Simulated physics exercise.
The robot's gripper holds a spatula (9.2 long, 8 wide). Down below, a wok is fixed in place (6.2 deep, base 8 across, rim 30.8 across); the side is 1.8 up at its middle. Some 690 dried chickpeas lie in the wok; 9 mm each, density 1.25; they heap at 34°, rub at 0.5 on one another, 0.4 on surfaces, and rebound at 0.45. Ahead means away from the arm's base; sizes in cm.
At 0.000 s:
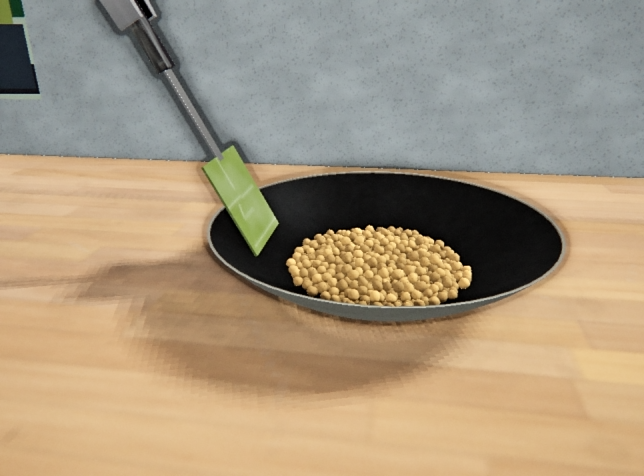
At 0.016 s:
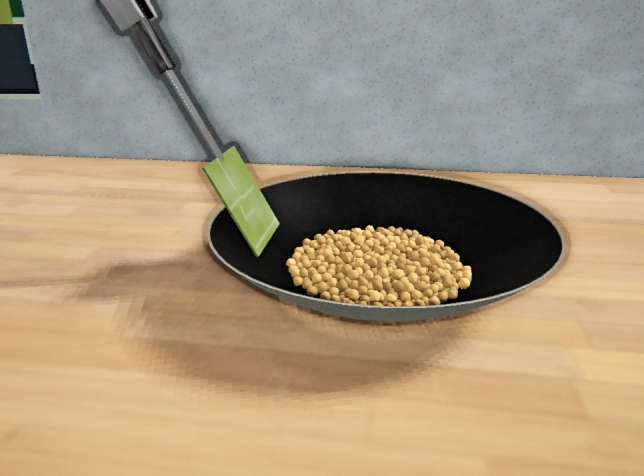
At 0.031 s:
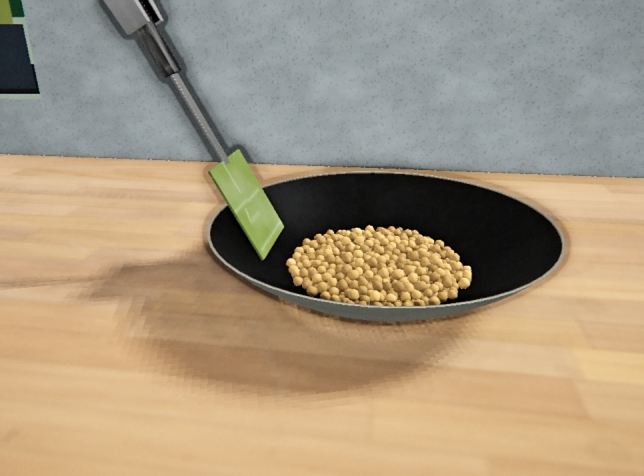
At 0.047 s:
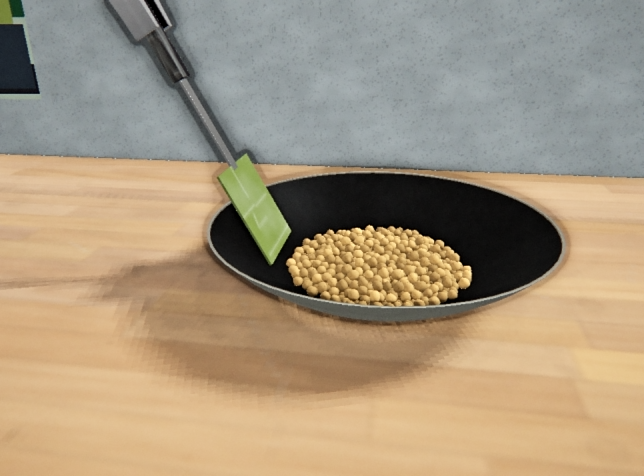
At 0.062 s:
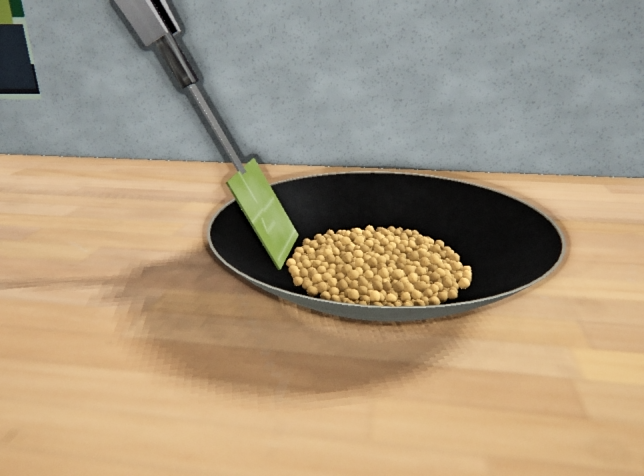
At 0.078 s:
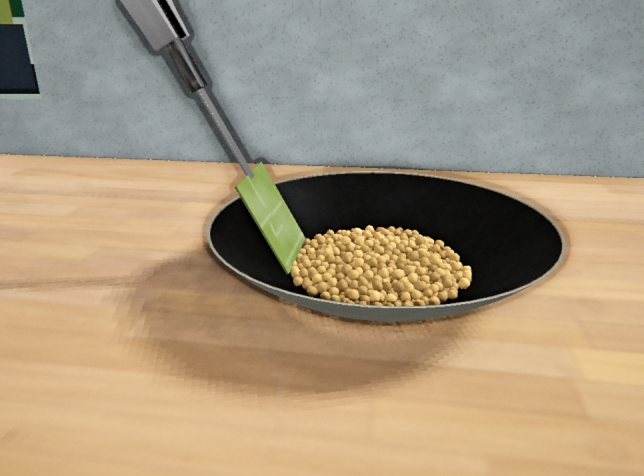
At the start, a green spatula held by a robot's gripper rests inside the left edge of a black wok, clear of a heap of chickpeas. The spatula then slides slowly right and slightly down until its blade meets the heap's left side, while the chickpeas barely shift.
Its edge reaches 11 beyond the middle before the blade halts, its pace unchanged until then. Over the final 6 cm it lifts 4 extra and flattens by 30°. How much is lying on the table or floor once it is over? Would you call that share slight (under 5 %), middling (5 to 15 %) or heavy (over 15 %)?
It is middling.
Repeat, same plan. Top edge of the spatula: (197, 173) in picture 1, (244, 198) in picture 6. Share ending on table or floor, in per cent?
Around 20 per cent finishes on the table or floor.
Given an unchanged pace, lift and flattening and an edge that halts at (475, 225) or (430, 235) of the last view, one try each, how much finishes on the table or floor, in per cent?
Estimates, in order: 0 % and 0 %.
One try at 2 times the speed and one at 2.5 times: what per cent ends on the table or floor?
30 and 35 %.
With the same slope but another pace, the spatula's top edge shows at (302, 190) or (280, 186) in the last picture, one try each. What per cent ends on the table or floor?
Close to 45 per cent in the first try and close to 35 per cent in the second.
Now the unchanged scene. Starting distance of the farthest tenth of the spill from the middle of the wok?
Roughly 35 cm.
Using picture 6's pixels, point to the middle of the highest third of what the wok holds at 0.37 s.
It is centred close to (495, 240).
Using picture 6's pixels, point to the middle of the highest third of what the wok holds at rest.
Close to pixel (486, 254).
After 0.22 s, sloping 62°, highest piece 5 above the table; 686 in the wok.
After 0.37 s, sloping 55°, highest piece 7 above the table; 686 in the wok.
After 0.64 s, sloping 32°, highest piece 6 above the table; 622 in the wok, 58 on the table or floor, 6 on the blade or in flight.
After 1.69 s, sloping 32°, highest piece 6 above the table; 622 in the wok, 64 on the table or floor.
At rest, 622 in the wok, 64 on the table or floor. That is 9 % on the table or floor.
